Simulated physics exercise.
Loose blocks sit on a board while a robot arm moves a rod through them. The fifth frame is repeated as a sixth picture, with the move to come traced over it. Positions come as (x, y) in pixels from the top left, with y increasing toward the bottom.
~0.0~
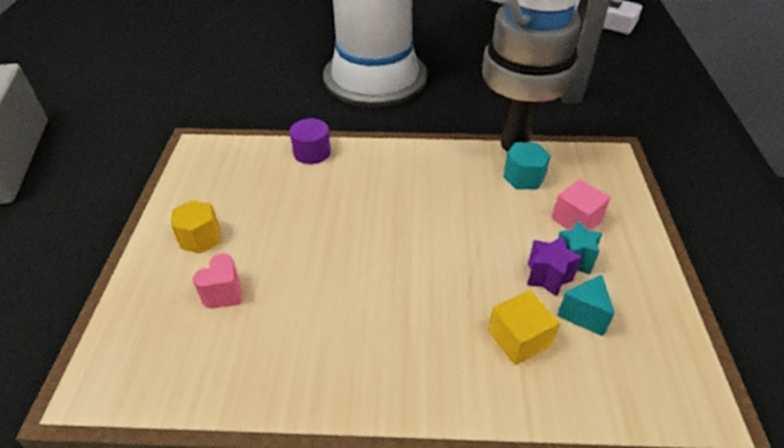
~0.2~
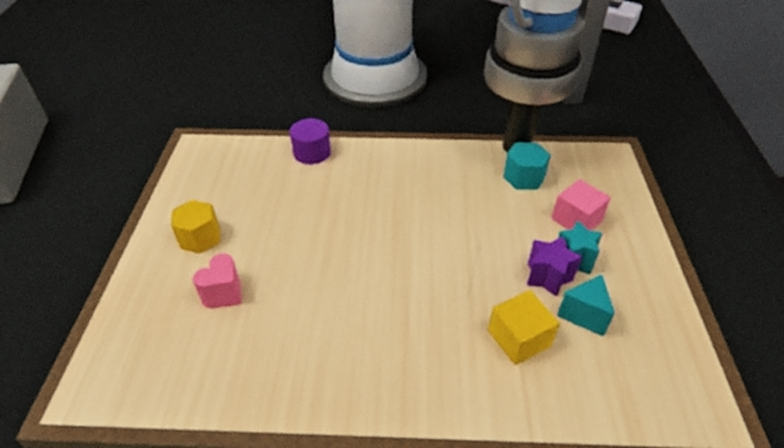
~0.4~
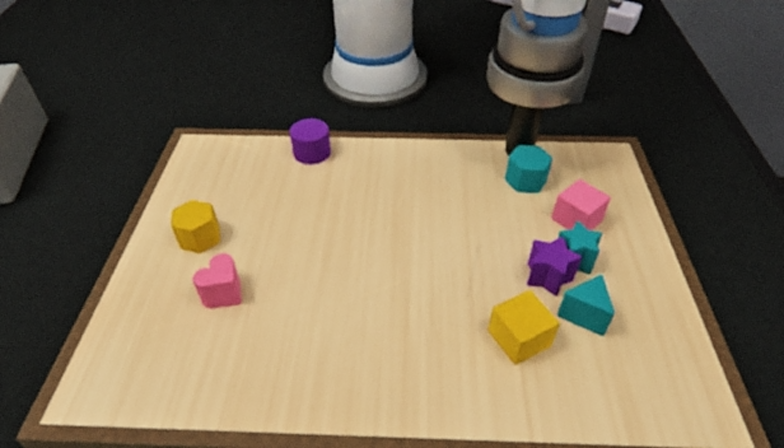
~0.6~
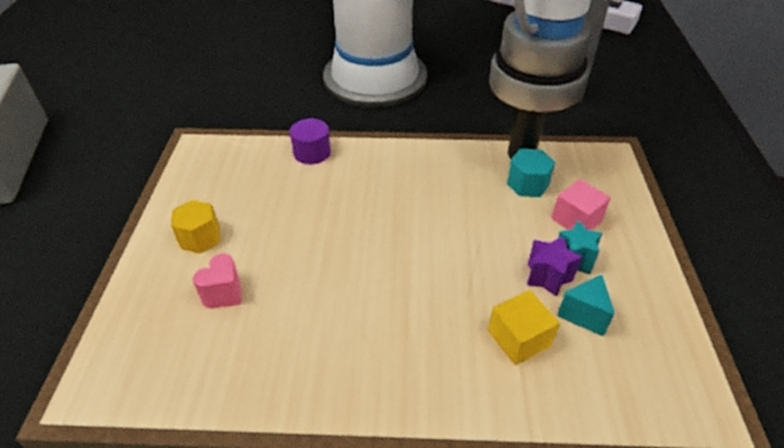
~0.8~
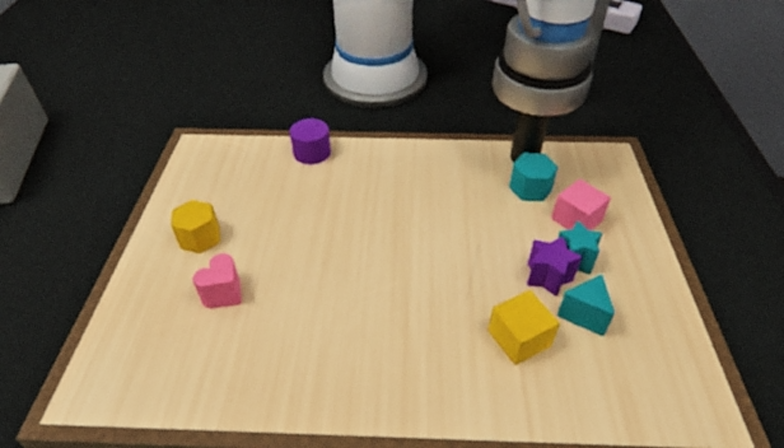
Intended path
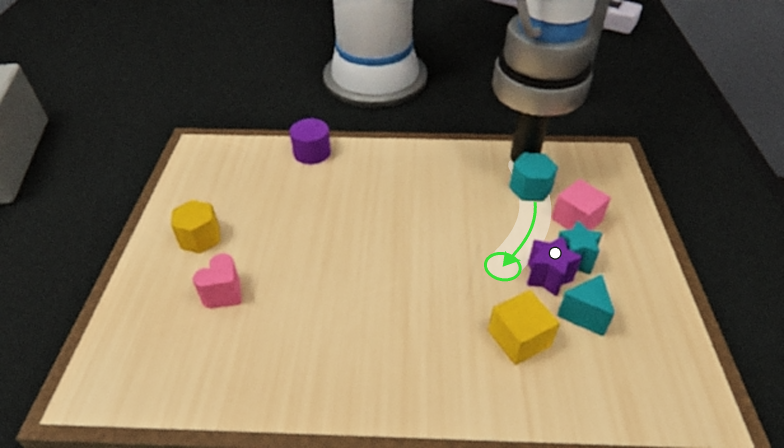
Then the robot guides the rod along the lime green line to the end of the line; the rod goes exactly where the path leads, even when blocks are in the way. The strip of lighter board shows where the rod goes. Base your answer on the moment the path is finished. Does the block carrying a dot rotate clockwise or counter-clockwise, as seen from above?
Clockwise from above.
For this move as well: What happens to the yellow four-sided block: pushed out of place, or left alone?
At the end of the path, the yellow four-sided block remains in its old spot.
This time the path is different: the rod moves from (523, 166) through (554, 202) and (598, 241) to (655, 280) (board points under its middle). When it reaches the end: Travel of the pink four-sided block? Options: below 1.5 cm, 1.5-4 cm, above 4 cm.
It gets moved over 4 cm.
The line goes from (523, 166) by way of (535, 198) and (529, 233) to (503, 266); the dot is on the purple star.
What follows on the original path. One third of the way, rod (537, 191); turquoise hexagon (552, 200), turned 15° anticlockwise; pink four-sided block (595, 205), turned 35° anticlockwise.
Two thirds of the way, rod (531, 226); turquoise hexagon (568, 229), turned 55° anticlockwise; purple star (557, 259), turned 25° clockwise; turquoise star (602, 252); pink four-sided block (600, 208), turned 50° anticlockwise.
At the end, rod (504, 259); yellow four-sided block unmoved; turquoise hexagon (569, 231), turned 60° anticlockwise; purple star (558, 259), turned 30° clockwise; turquoise star (603, 253), turned 15° anticlockwise; pink four-sided block (600, 208), turned 50° anticlockwise.
